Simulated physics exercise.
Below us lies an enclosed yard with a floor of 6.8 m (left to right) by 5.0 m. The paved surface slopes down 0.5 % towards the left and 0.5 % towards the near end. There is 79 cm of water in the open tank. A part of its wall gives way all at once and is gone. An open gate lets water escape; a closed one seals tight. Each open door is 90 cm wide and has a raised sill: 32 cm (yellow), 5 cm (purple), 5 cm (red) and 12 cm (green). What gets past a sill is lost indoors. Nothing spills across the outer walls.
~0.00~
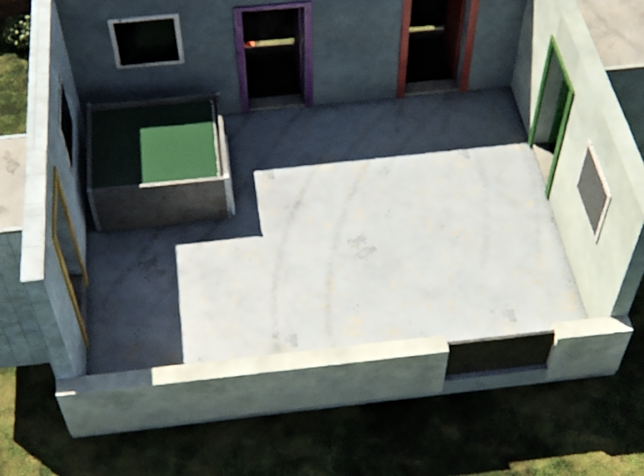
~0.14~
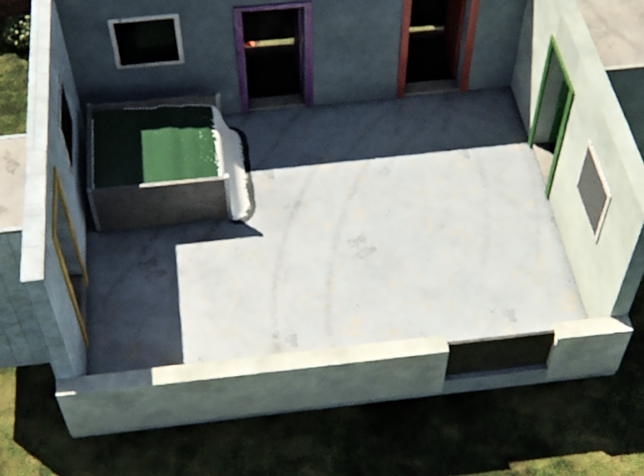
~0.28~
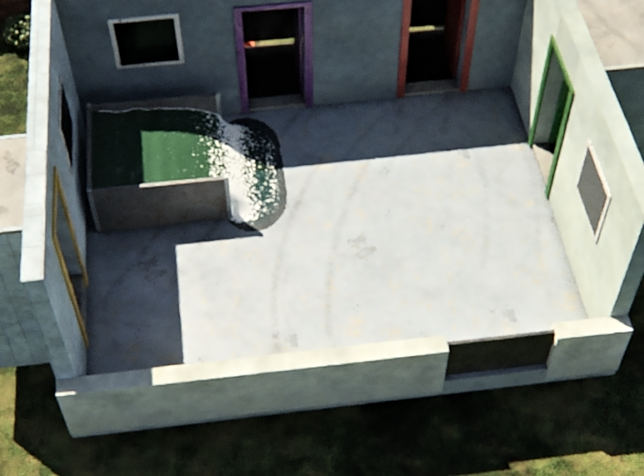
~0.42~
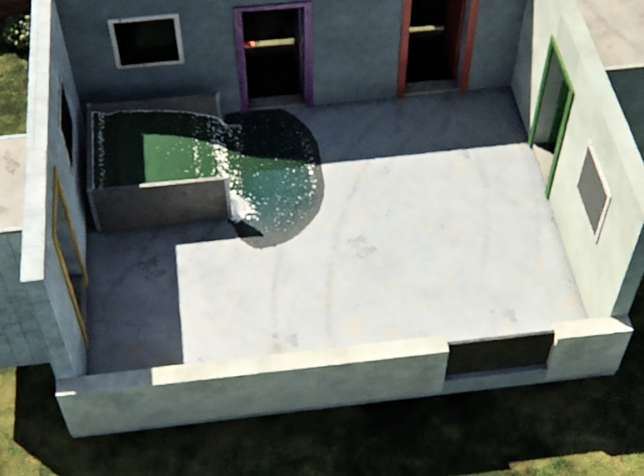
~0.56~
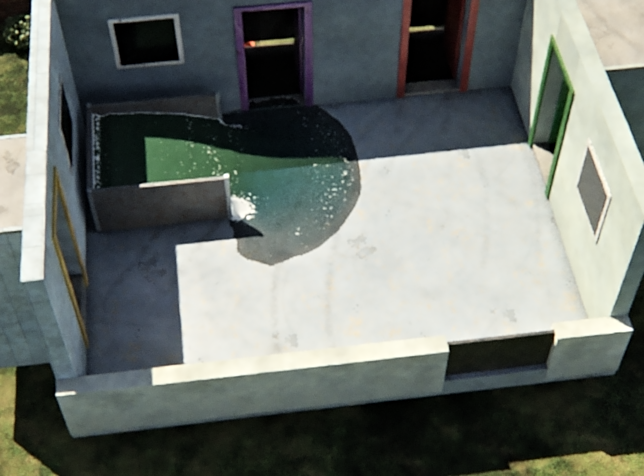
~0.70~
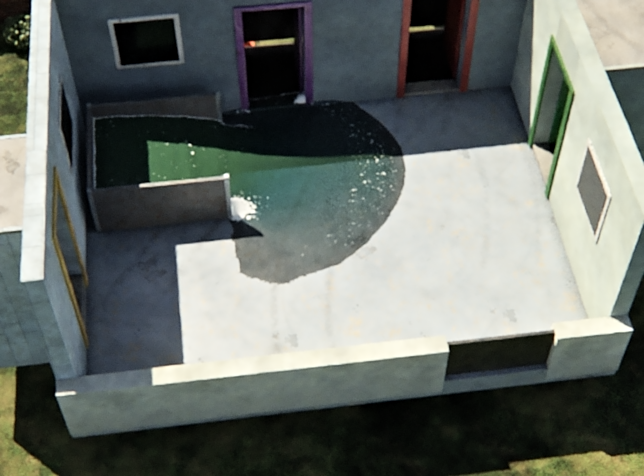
In a walled yard with a pale floor, the right side of a tank of green water suddenly gave way, and foaming water poured out and spread rightward across the floor in a widening rounded pool.
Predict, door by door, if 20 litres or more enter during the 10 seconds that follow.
Door by door: At the yellow door it stays under the limit; at the purple door it goes over the limit; at the red door it goes over the limit; at the green door it exceeds the limit.
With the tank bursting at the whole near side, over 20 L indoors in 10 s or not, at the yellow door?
Then: Yellow not over.
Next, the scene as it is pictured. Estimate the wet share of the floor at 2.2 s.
Near 65 per cent is wet.
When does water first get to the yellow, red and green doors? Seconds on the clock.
Yellow 6.5 s, red 1.1 s, green 1.2 s.
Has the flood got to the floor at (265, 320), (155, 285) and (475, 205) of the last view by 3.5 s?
In turn: Still dry, still dry, under water.
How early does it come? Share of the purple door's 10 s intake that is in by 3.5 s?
About 95 per cent.
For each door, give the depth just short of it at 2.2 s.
In cm: Yellow 0, purple 5, red 11, green 26.
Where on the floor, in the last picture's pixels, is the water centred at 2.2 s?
Around (330, 176).
After 1.4 s water covers 50 % of the floor and is deepest (30 cm) near (233, 198); yellow door not reached, purple door 6 cm at the sill, 27 L in, red door 9 cm at the sill, 0 L in, green door 3 cm at the sill, 0 L in.
After 2.2 s water covers 65 % of the floor and is deepest (40 cm) near (508, 100); yellow door not reached, purple door 5 cm at the sill, 62 L in, red door 11 cm at the sill, 7 L in, green door 26 cm at the sill, 54 L in.
After 3.5 s water covers 65 % of the floor and is deepest (26 cm) near (582, 325); yellow door not reached, purple door 7 cm at the sill, 86 L in, red door 12 cm at the sill, 25 L in, green door 19 cm at the sill, 127 L in.
After 6.0 s water covers 80 % of the floor and is deepest (17 cm) near (589, 348); yellow door not reached, purple door 4 cm at the sill, 92 L in, red door 8 cm at the sill, 77 L in, green door 8 cm at the sill, 144 L in.
After 10.0 s water covers 95 % of the floor and is deepest (17 cm) near (87, 337); yellow door 15 cm at the sill, 0 L in, purple door 4 cm at the sill, 93 L in, red door 3 cm at the sill, 85 L in, green door 5 cm at the sill, 144 L in.
